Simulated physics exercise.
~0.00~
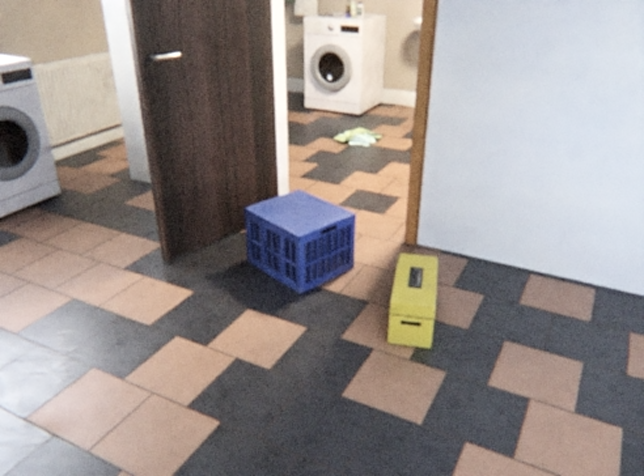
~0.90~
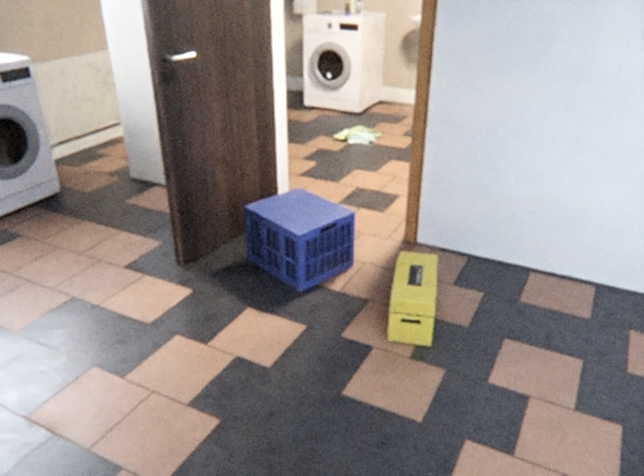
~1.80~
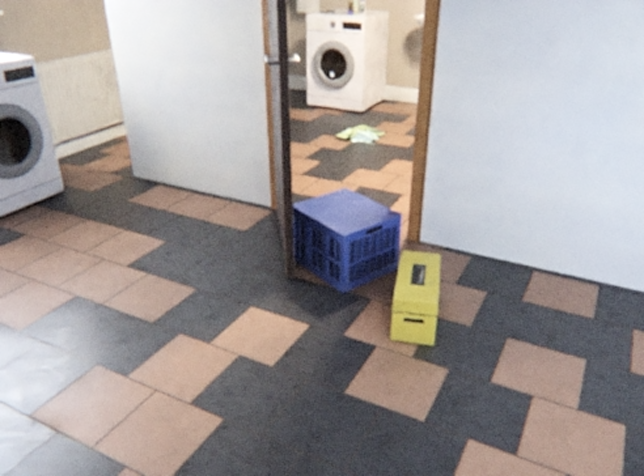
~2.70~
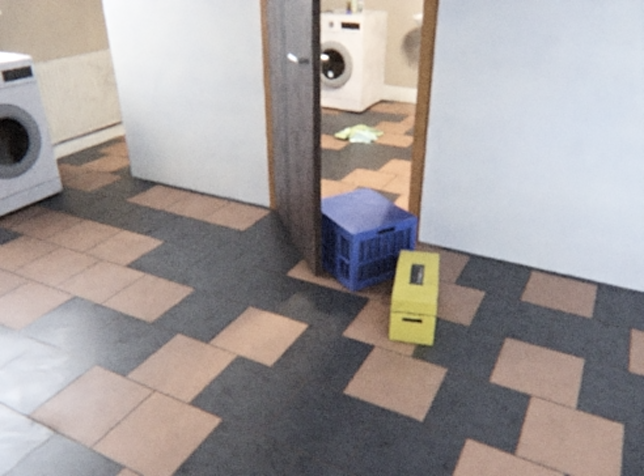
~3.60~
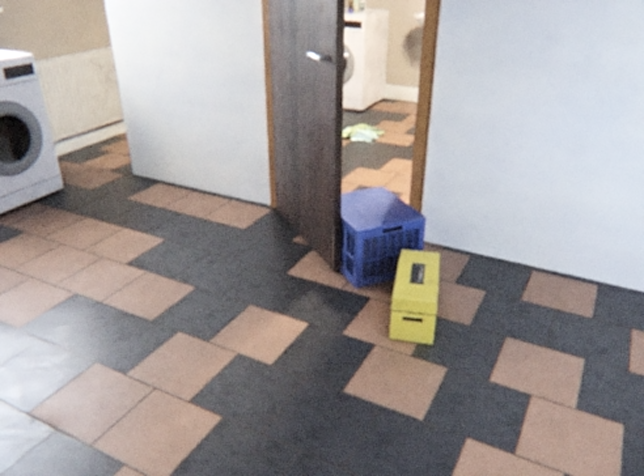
A dark door swings partway shut, slides a blue crate right, and stays ajar.
